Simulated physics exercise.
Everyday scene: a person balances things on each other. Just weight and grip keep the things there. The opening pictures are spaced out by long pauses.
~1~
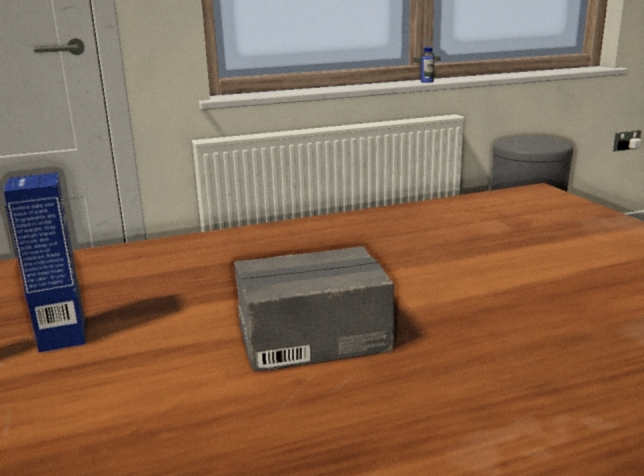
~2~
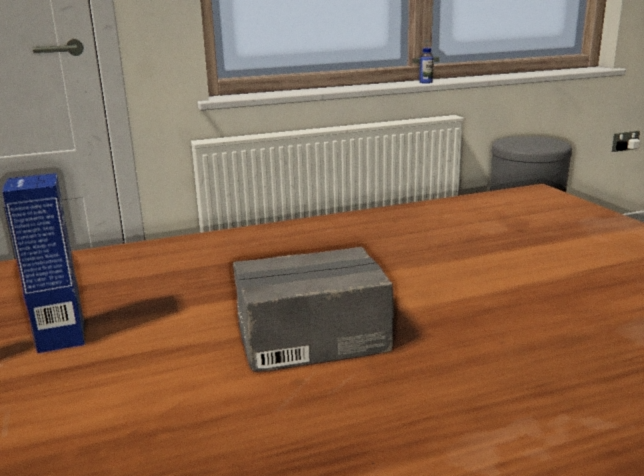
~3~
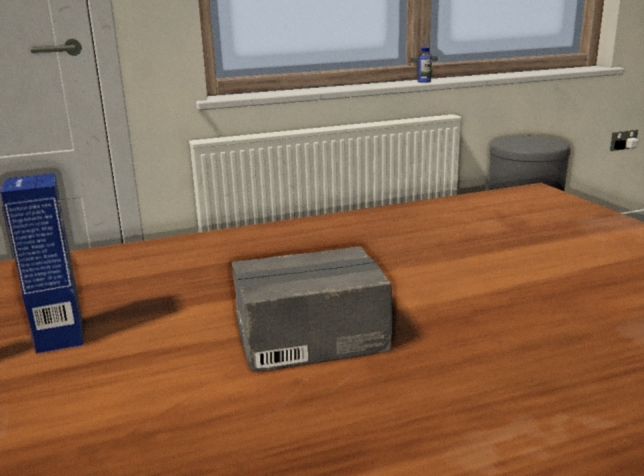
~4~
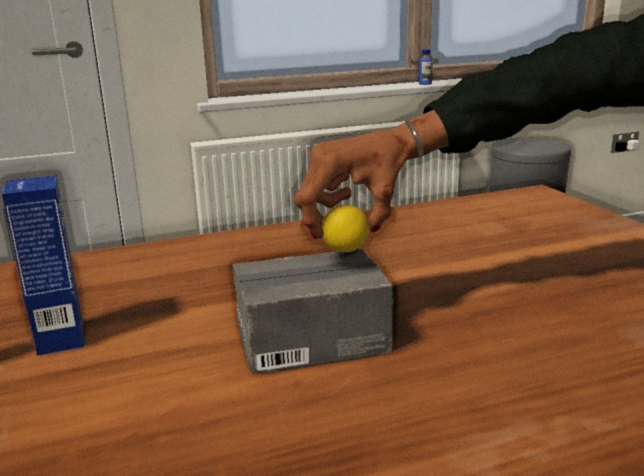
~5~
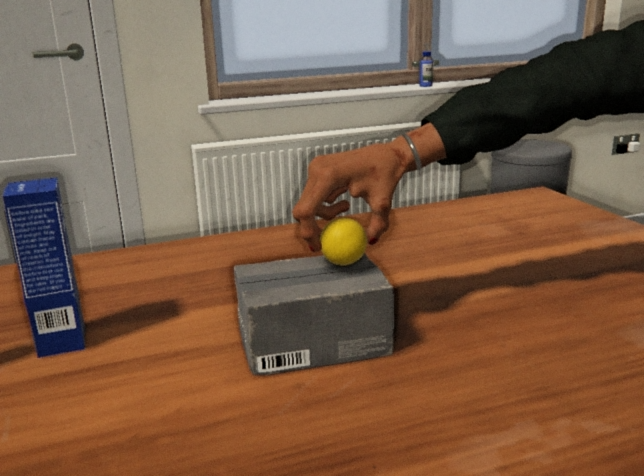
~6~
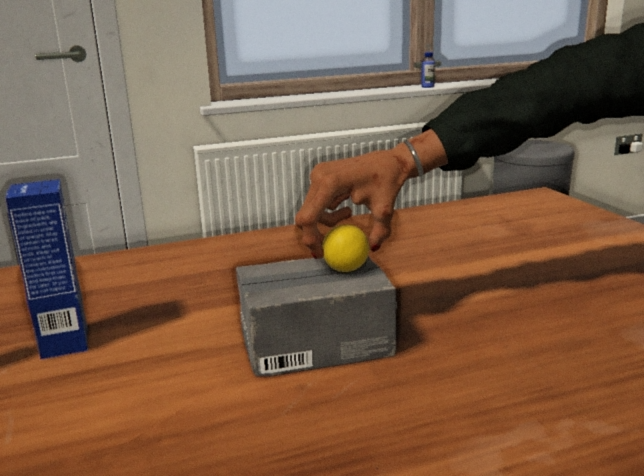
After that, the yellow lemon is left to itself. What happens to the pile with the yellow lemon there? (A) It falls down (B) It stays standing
B, it stays standing.
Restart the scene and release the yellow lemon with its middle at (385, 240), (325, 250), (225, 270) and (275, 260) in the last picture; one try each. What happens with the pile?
Outcomes in order: A collapse, no collapse, a collapse, no collapse.
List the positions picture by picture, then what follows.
The last thing is not in view yet; blue carton (48, 263), in the first frame.
The last thing is not in view yet; grey box (311, 306), in the second frame.
The last thing is not in view yet, in the third frame.
Coming down; yellow lemon (345, 229); blue carton (46, 266), in the fourth frame.
Coming down; yellow lemon (343, 241); grey box (312, 310), in the fifth frame.
Set down, still held; yellow lemon (345, 248), in the sixth frame.
Then, 0.20 s past the last view, nothing moves.
Then, 0.60 s past the last view, yellow lemon resting near (345, 249).
Finally, all 4 still in place. Final places as the last picture's camera would see them, yellow lemon near (345, 249). The pile stays up.
